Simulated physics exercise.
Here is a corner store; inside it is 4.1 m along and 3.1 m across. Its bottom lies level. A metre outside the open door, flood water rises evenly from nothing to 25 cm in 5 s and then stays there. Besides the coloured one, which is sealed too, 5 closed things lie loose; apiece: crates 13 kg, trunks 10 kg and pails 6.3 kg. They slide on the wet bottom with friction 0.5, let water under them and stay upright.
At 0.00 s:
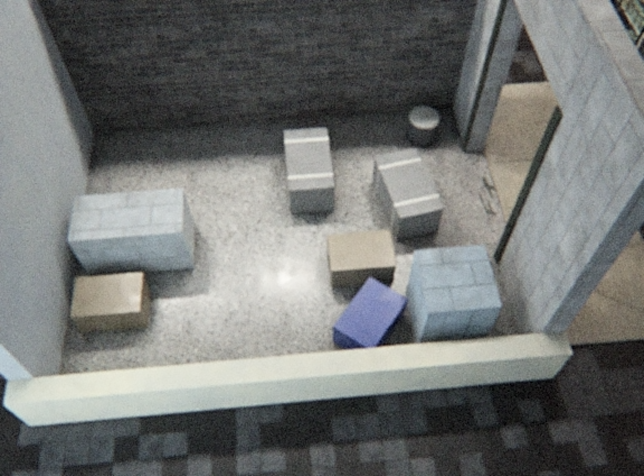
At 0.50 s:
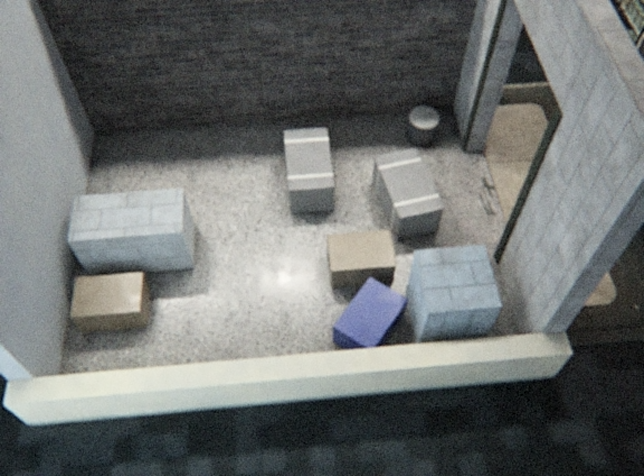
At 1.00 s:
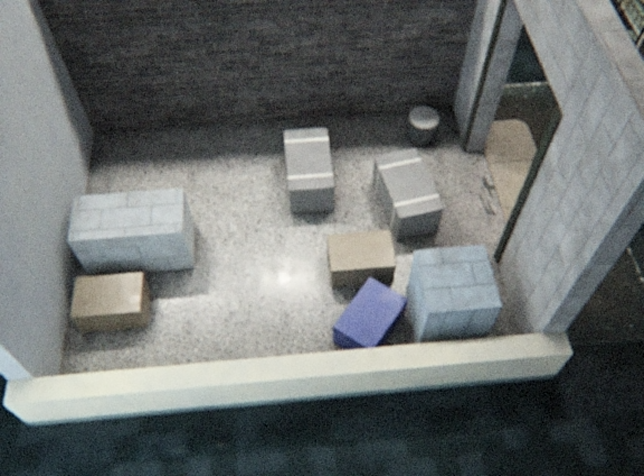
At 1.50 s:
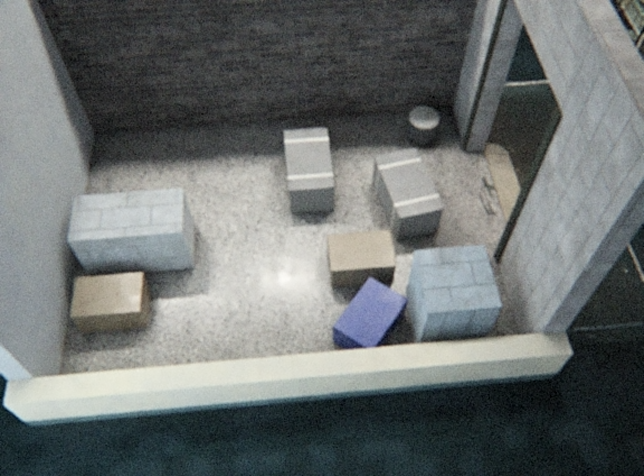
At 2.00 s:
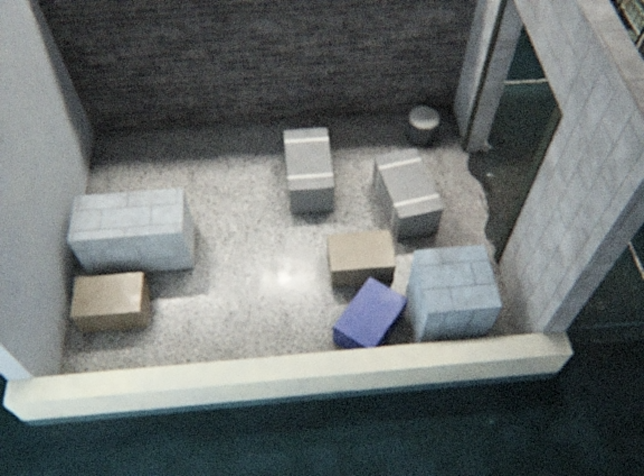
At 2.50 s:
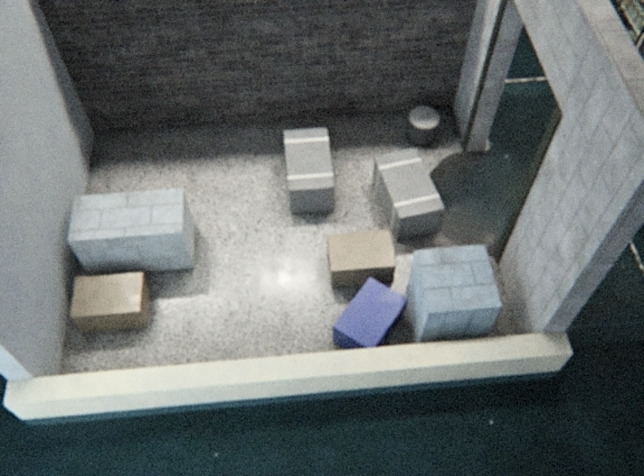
Dark water rises outside and spreads through the doorway onto the floor, while the crates stay still.
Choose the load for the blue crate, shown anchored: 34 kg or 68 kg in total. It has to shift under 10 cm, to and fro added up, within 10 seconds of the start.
Verdict: The smaller load will do.
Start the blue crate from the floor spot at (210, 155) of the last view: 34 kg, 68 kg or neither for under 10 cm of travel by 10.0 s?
It takes the larger.
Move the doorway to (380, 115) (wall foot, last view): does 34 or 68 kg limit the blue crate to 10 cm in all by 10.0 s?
Then only the larger load is enough.
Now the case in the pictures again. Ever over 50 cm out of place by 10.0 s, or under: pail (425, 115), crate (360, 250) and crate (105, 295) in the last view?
In that order: Short of it, past it, less.
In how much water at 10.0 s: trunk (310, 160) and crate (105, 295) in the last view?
Roughly 18 and 17 cm.
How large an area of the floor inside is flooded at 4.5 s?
Some 5.0 m2.
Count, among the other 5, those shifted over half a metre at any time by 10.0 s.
I count 3.
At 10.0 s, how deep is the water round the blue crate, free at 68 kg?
About 12 cm.
After 3.5 s the blue crate would be 0 cm from its start with 34 kg and 0 cm from its start with 68 kg; 0 cm of water round it then.
After 4.5 s the blue crate would be 0 cm from its start with 34 kg and 0 cm from its start with 68 kg; 3 cm of water round it then.
After 7.0 s the blue crate would be 0 cm from its start with 34 kg and 0 cm from its start with 68 kg; 5 cm of water round it then.
After 10.0 s the blue crate would be 3 cm from its start with 34 kg and 0 cm from its start with 68 kg; 12 cm of water round it then.
